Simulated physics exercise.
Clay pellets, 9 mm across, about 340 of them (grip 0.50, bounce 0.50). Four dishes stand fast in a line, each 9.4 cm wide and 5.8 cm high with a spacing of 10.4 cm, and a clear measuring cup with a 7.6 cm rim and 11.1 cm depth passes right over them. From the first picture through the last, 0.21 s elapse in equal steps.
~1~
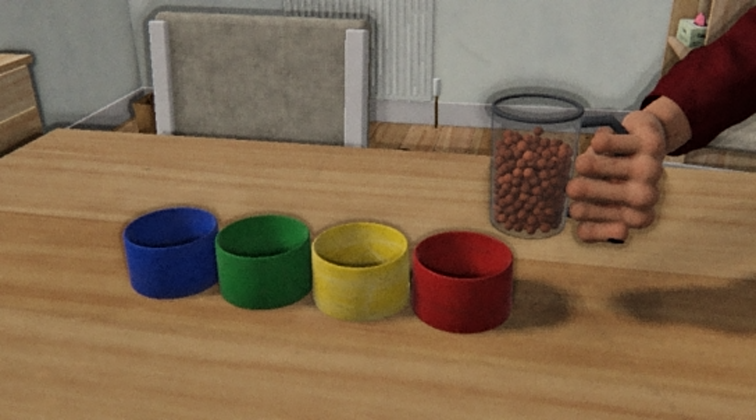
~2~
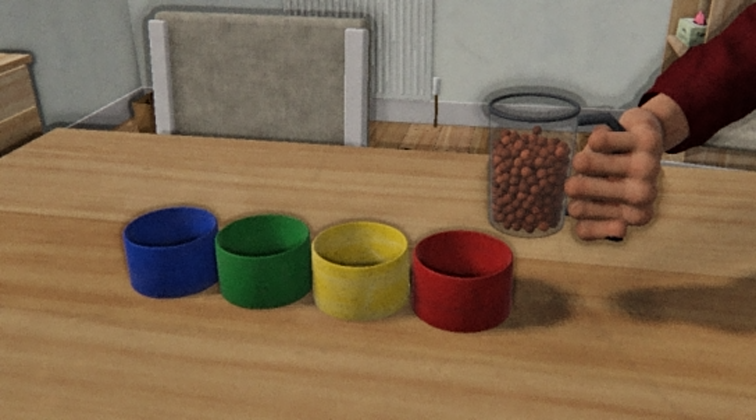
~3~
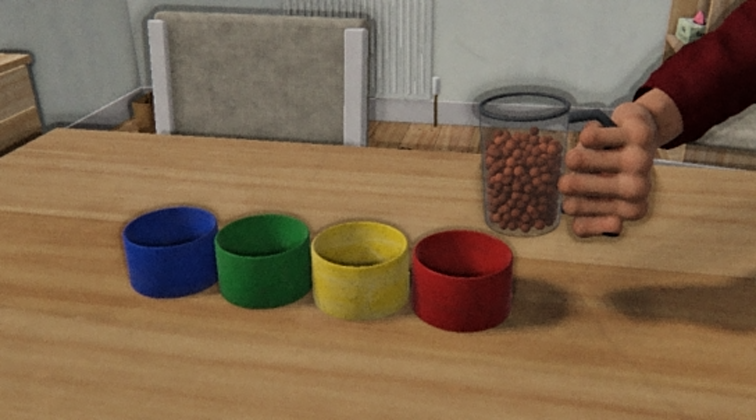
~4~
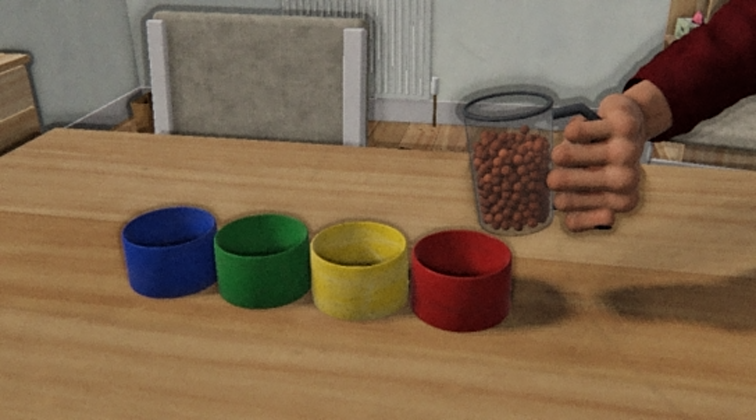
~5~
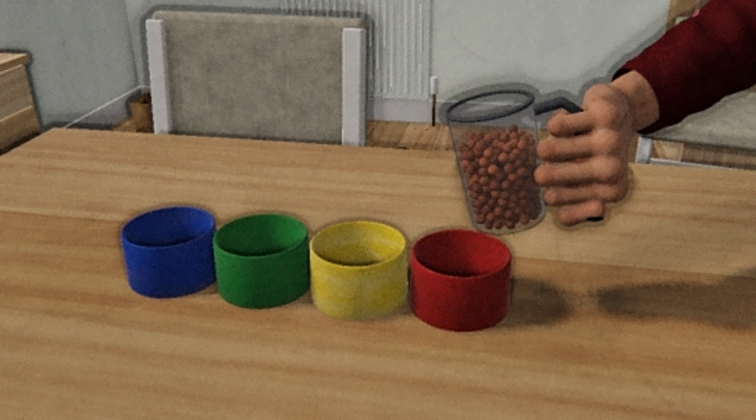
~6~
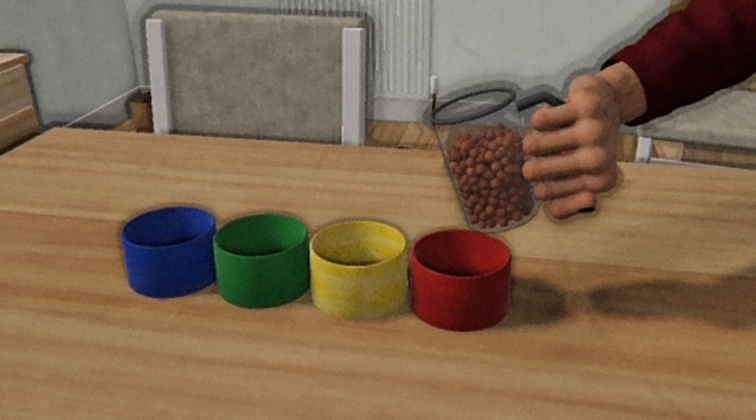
We see a hand holding a clear measuring cup of reddish-brown pellets beside red, yellow, green and blue dishes lined up on a wooden table; the hand moves the cup slightly left while gradually tilting it toward the left.
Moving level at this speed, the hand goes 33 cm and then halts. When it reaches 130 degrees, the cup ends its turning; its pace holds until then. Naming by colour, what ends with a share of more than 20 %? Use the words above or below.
Red - below; blue - above; green - below; yellow - below; counter - below.
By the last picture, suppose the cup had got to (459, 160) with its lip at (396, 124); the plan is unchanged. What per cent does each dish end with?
Per cent kept: Red 0; blue 80; green 0; yellow 0.
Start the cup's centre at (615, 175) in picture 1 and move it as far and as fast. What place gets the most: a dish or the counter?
The biggest share goes to green.
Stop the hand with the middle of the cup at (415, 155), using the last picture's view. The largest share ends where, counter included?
The largest share goes to yellow.
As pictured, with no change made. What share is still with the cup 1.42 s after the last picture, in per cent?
Around 0 in a hundred.
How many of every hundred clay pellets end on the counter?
10 %.
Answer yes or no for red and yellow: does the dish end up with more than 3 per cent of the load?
Note - red negative, yellow negative.
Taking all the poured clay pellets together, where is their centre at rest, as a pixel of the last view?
Somewhere near (173, 254) in the last picture.
Then, 0.58 s after the last picture, tilt 83 degrees; cup holds 100 %.
Then, 0.95 s after the last picture, tilt 126 degrees; cup holds 70 %, blue 10 %, green 10 %.
Then, 1.42 s after the last picture, tilt 130 degrees; cup holds 0 %, blue 80 %, green 10 %.
In the end, red 0 %, blue 80 %, green 10 %, yellow 0 %, counter 10 %.
